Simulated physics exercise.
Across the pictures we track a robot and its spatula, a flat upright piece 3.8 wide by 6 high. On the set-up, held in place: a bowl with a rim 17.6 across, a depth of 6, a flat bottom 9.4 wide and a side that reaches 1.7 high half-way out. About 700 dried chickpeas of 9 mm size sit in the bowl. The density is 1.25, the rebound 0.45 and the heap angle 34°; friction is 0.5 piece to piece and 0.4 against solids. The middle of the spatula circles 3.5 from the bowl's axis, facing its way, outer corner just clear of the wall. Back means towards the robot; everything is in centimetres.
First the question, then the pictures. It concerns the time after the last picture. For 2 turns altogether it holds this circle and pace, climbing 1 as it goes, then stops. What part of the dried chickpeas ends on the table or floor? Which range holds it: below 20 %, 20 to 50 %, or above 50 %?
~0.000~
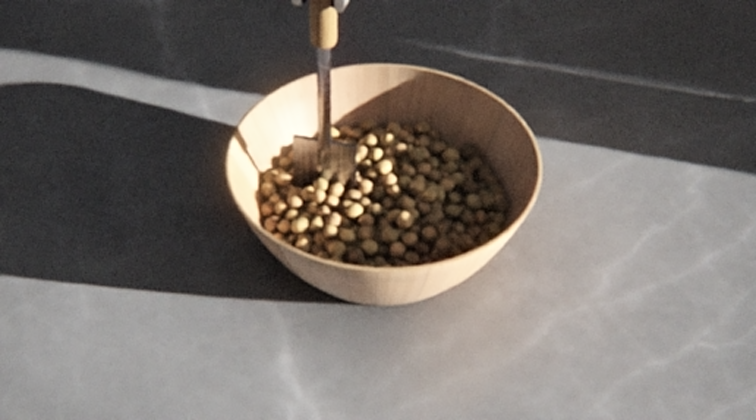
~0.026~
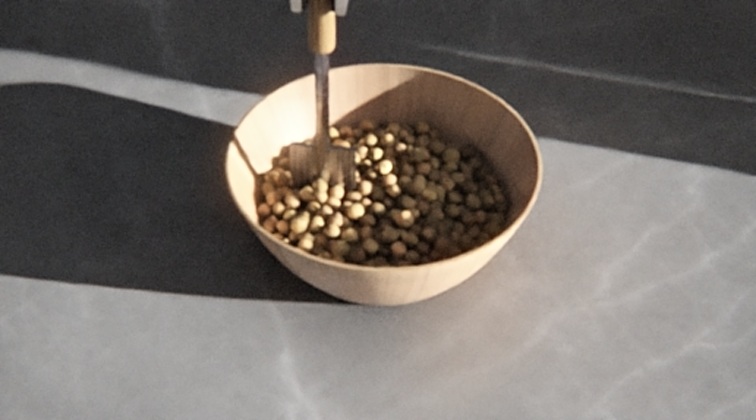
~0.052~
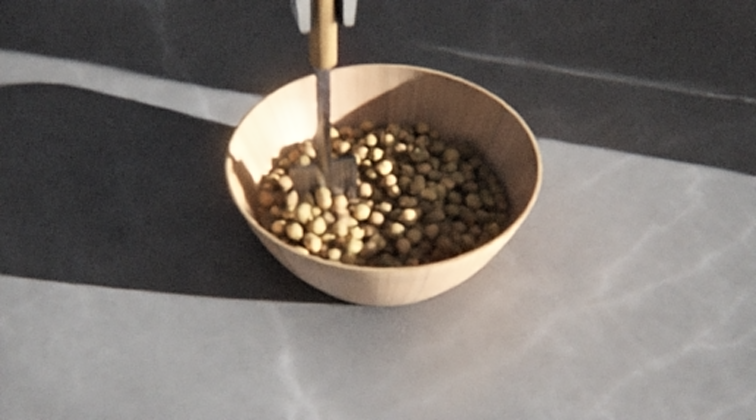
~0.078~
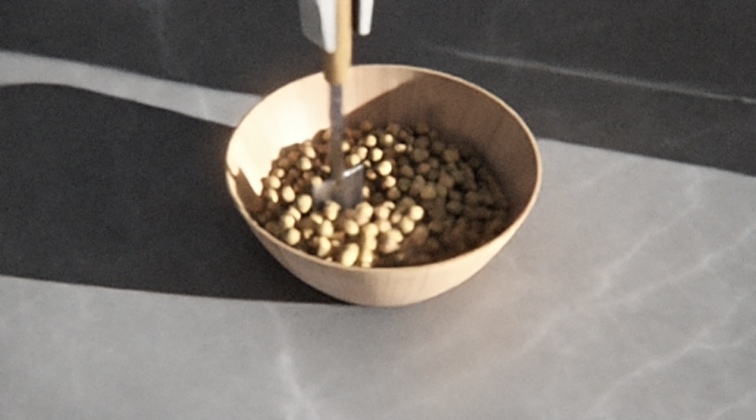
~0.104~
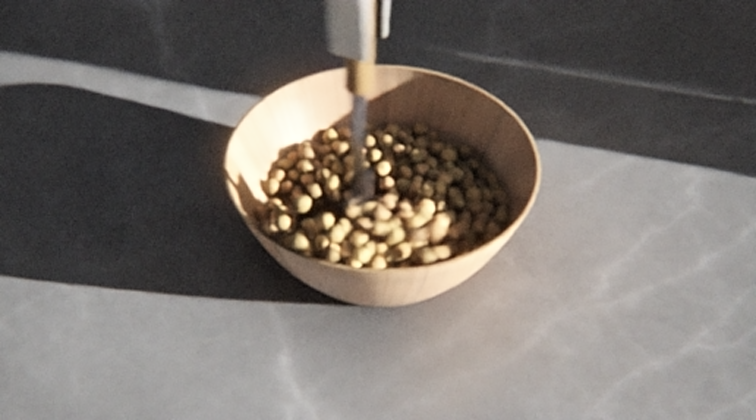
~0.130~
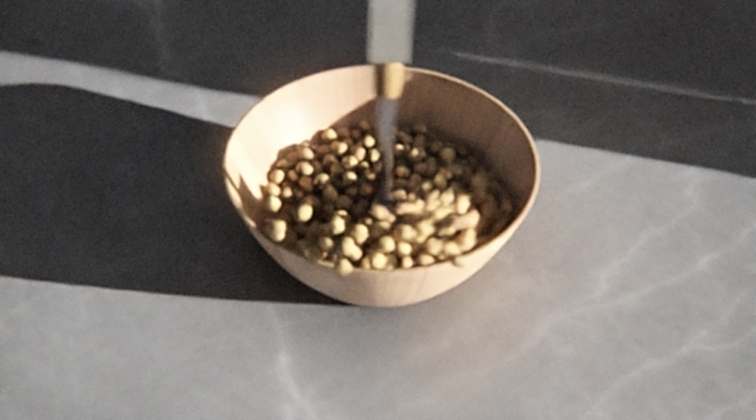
The range 20 to 50 %.
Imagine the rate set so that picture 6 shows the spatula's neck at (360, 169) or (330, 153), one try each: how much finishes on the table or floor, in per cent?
About 15 per cent, then about 0 per cent.
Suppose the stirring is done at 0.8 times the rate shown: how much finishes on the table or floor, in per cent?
That gives about 15 percent.
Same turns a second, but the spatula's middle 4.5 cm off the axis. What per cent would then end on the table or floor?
In that case some 40 %.
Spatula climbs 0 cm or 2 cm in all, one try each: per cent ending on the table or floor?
Estimates: 35 % then 25 %.
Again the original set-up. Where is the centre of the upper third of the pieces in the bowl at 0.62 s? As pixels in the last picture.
In the last picture it sits around (450, 174).
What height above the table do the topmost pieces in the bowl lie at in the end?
5.5 cm or so.
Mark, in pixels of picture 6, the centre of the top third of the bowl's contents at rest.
Close to (326, 206).
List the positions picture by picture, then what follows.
The first picture shows the spatula neck at (324, 120), 0° round; upper third of the load around (389, 201), from x 270 to 500, top at y 125; 704 in the bowl.
The second picture shows the spatula neck at (323, 125), 8° round; upper third of the load around (388, 202), from x 265 to 500, top at y 125.
The third picture shows the spatula neck at (324, 141), 31° round; upper third of the load around (379, 215), from x 265 to 500, top at y 125.
The fourth picture shows the spatula neck at (336, 157), 56° round; upper third of the load around (380, 228), from x 260 to 500, top at y 125.
The fifth picture shows the spatula neck at (358, 167), 82° round; upper third of the load around (395, 230), from x 260 to 505, top at y 130.
The sixth picture shows the spatula neck at (385, 171), 107° round; upper third of the load around (418, 230), from x 270 to 505, top at y 130; 699 in the bowl, 5 in flight or on the tool.
After 0.37 s, 344° round, highest piece 9 above the table; 563 in the bowl, 88 on the table or floor, 53 in flight or on the tool.
After 0.62 s, 222° round, highest piece 8 above the table; 510 in the bowl, 179 on the table or floor, 15 in flight or on the tool.
After 0.94 s, 0° round, highest piece 5 above the table; 498 in the bowl, 206 on the table or floor.
After 1.64 s, 0° round, highest piece 5 above the table; 498 in the bowl, 206 on the table or floor.
In the end, 498 in the bowl, 206 on the table or floor. That is 29 % on the table or floor.
